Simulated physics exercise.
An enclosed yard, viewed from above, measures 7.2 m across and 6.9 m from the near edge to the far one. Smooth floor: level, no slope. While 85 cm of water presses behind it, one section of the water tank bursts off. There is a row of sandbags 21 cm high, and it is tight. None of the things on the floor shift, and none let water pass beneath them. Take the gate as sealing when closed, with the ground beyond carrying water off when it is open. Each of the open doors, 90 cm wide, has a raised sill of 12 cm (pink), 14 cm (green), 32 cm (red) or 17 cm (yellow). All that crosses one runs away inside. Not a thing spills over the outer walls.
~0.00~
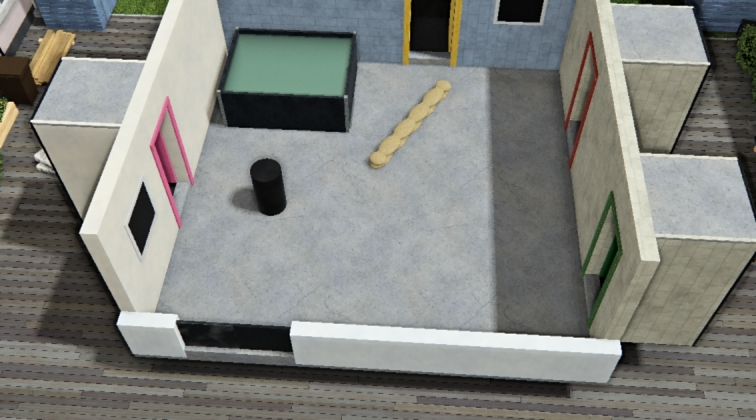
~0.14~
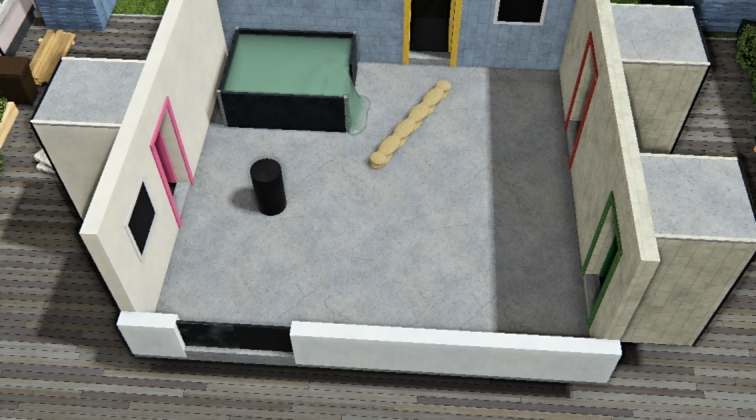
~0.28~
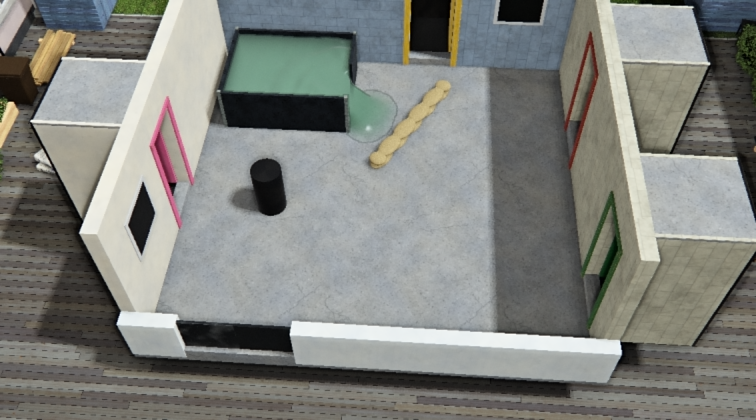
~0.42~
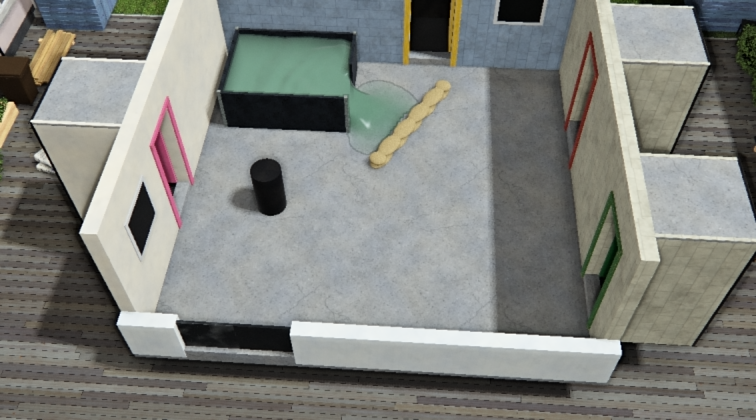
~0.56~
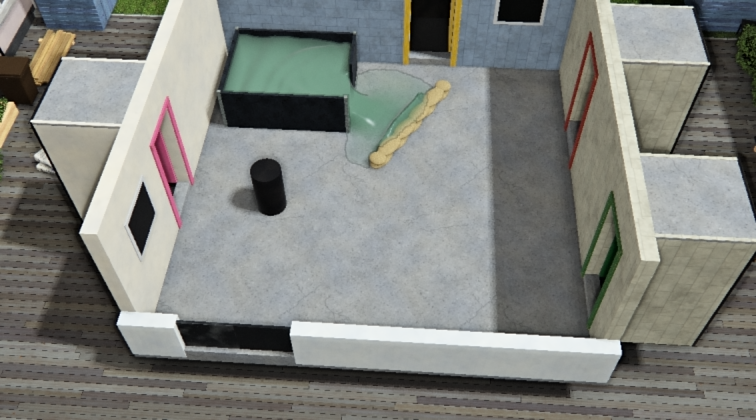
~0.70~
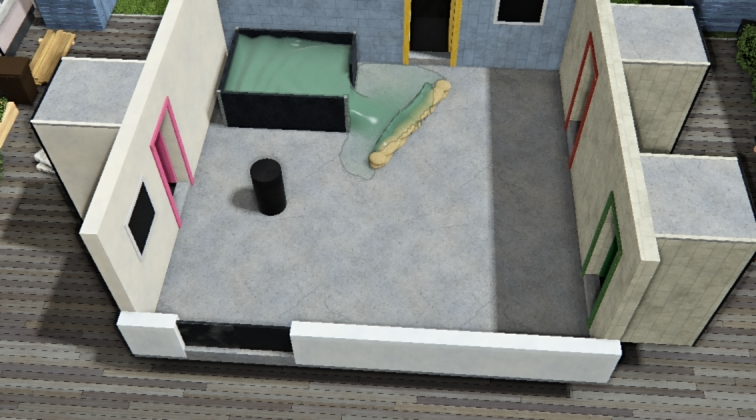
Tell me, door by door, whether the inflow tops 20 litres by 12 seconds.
Outcome: My guess is the pink door lets through less than the limit, my guess is the green door lets through less than the limit, my guess is the red door lets through less than the limit, my guess is the yellow door lets through more than the limit.
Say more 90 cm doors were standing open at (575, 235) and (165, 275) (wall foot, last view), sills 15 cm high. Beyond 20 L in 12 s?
Door 1: Limit not reached; door 2: Limit not reached.
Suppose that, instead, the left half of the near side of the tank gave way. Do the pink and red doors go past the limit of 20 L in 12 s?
At the pink door the limit is surpassed; at the red door it is not exceeded.
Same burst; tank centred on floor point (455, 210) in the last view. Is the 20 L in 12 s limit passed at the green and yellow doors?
Result - green door exceeds it, yellow door does not exceed it.
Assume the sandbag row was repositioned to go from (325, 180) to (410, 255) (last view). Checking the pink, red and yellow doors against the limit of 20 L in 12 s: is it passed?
Doors: Pink stays under / red stays under / yellow stays under.
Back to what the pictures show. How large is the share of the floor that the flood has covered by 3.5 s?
Around 70 per cent wet.
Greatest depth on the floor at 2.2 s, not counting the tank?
Around 46 centimetres.
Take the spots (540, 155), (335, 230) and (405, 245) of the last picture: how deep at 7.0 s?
Close to 6, 1 and 4 centimetres.
After 1.4 s water covers 25 % of the floor and is deepest (54 cm) near (396, 131); pink door not reached, green door not reached, red door not reached, yellow door 32 cm at the sill, 21 L in.
After 2.2 s water covers 55 % of the floor and is deepest (46 cm) near (396, 131); pink door not reached, green door not reached, red door 14 cm at the sill, 0 L in, yellow door 32 cm at the sill, 115 L in.
After 3.5 s water covers 70 % of the floor and is deepest (36 cm) near (396, 131); pink door 3 cm at the sill, 0 L in, green door 7 cm at the sill, 0 L in, red door 17 cm at the sill, 0 L in, yellow door 29 cm at the sill, 234 L in.
After 7.0 s water covers 90 % of the floor and is deepest (22 cm) near (396, 131); pink door 5 cm at the sill, 0 L in, green door 6 cm at the sill, 0 L in, red door 7 cm at the sill, 0 L in, yellow door 19 cm at the sill, 346 L in.
After 12.0 s water covers 95 % of the floor and is deepest (13 cm) near (236, 340); pink door 9 cm at the sill, 0 L in, green door 7 cm at the sill, 0 L in, red door 5 cm at the sill, 0 L in, yellow door 11 cm at the sill, 350 L in.
